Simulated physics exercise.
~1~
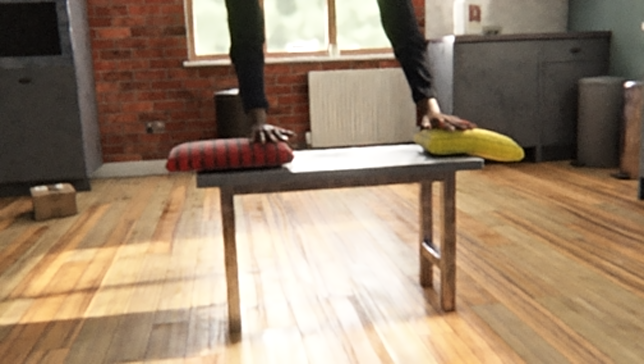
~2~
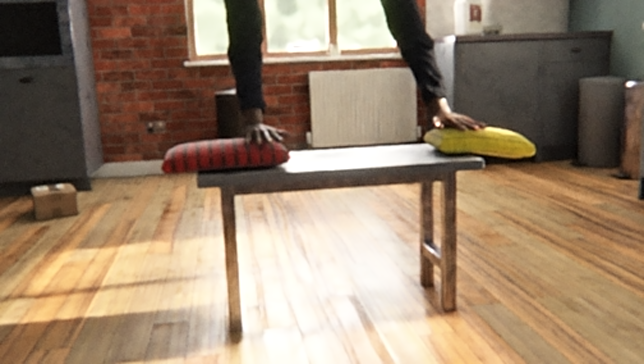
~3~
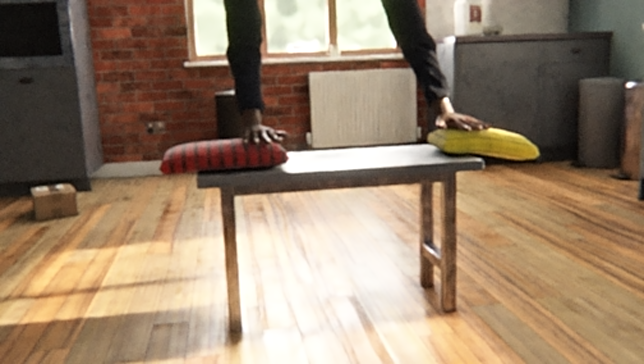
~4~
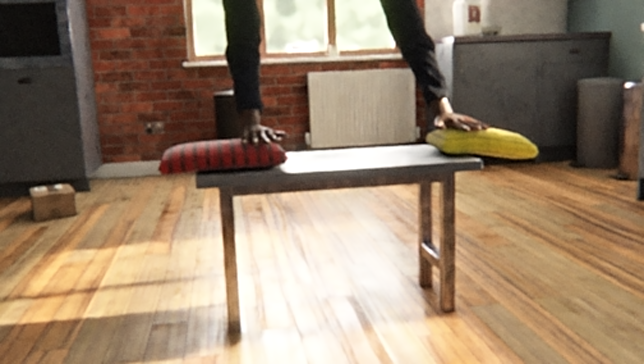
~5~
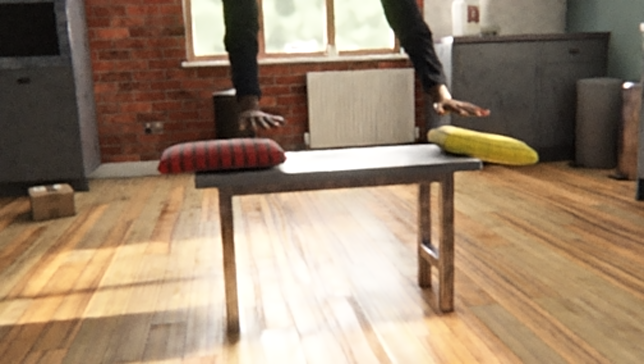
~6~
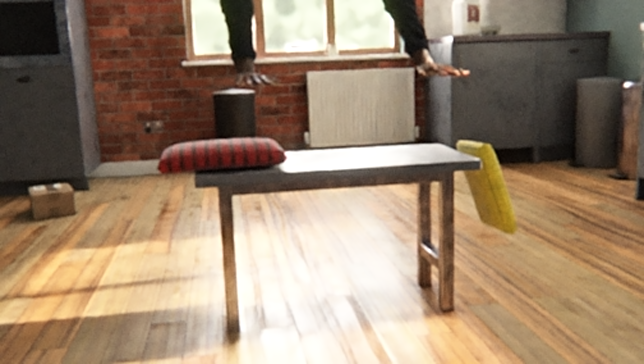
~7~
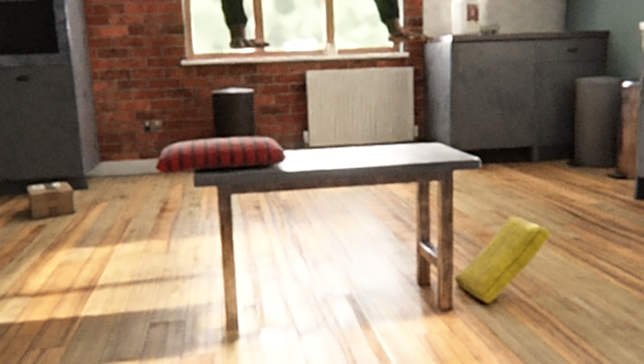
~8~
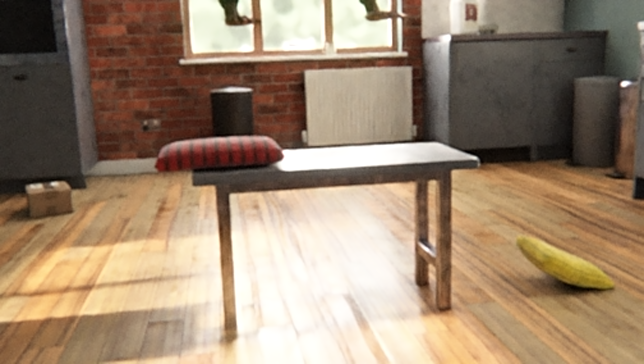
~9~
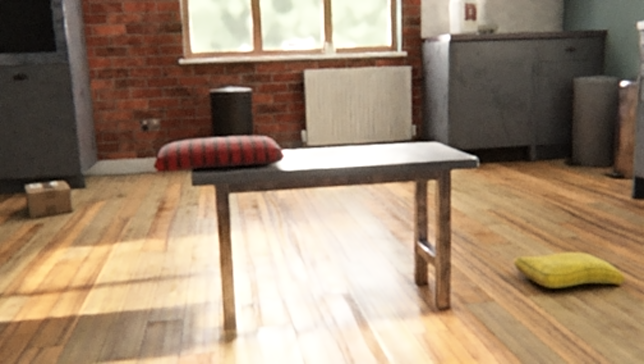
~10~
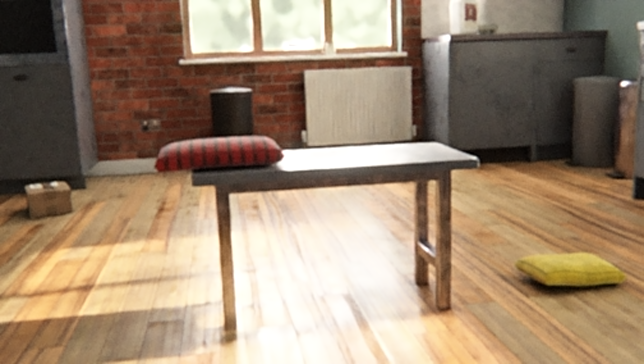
A red striped pillow and a yellow sack are nudged outward by two hands to opposite ends of a wooden table, and the hands lift away. The yellow sack tips off the right end and lands on the floor, while the pillow stays still on the left.
